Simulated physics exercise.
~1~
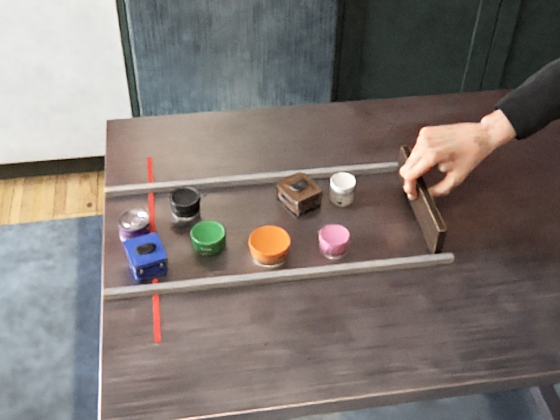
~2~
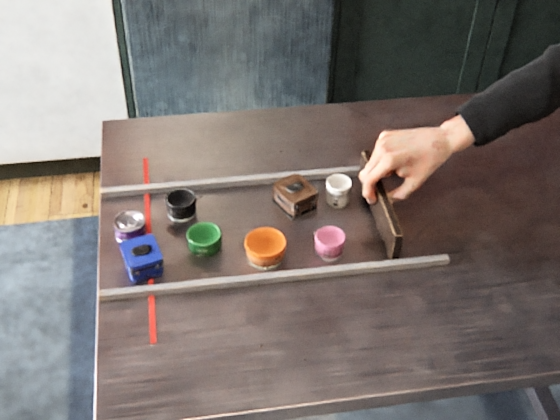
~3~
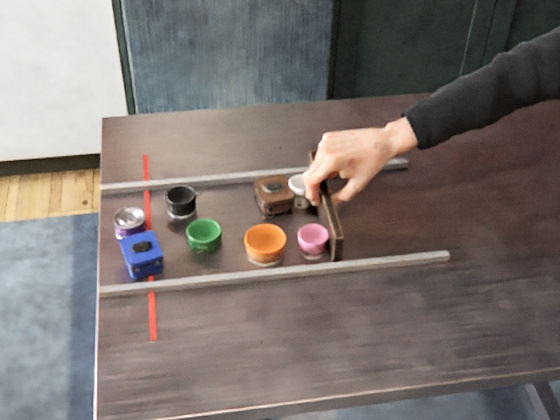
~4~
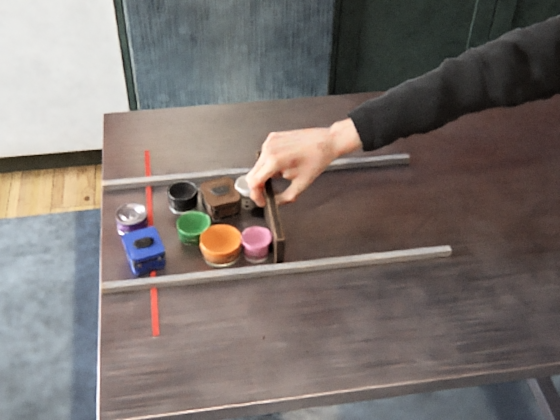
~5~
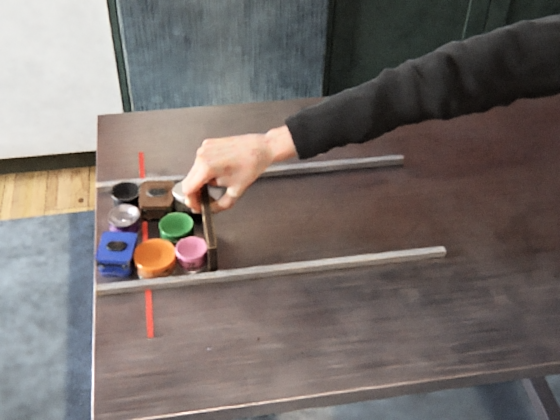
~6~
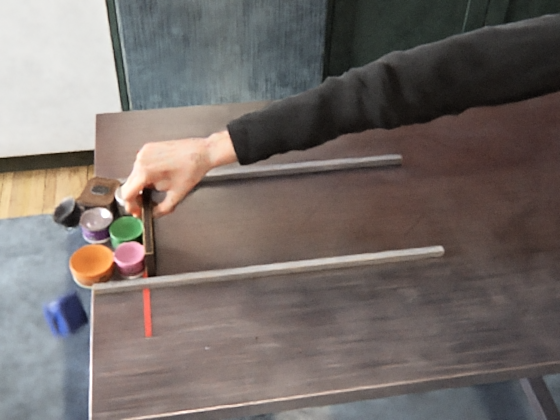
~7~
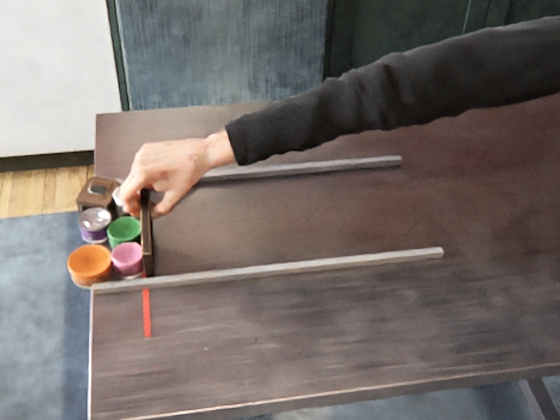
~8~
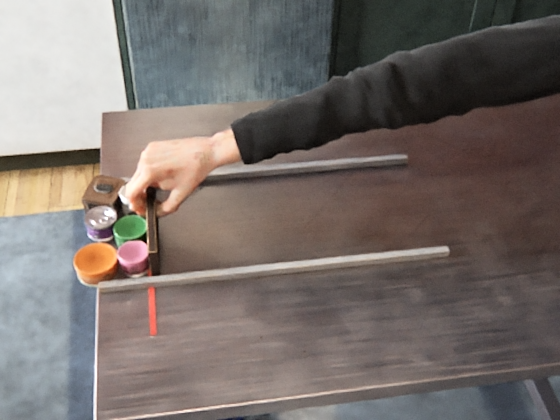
At first, a hand holds an upright board at the right of a dark table, with small tubs, tins and cases spread between two grey rails and a red tape near the left edge. The hand slides the board left, gathering the white tub and pink pot, then the brown case, orange tub and green pot. The crowded cluster pushes the black tin, purple tin and blue case toward the edge. As the board reaches the tape, the blue case drops and the black tin tips over the edge and disappears. The board stops there, with the remaining items packed at the edge.
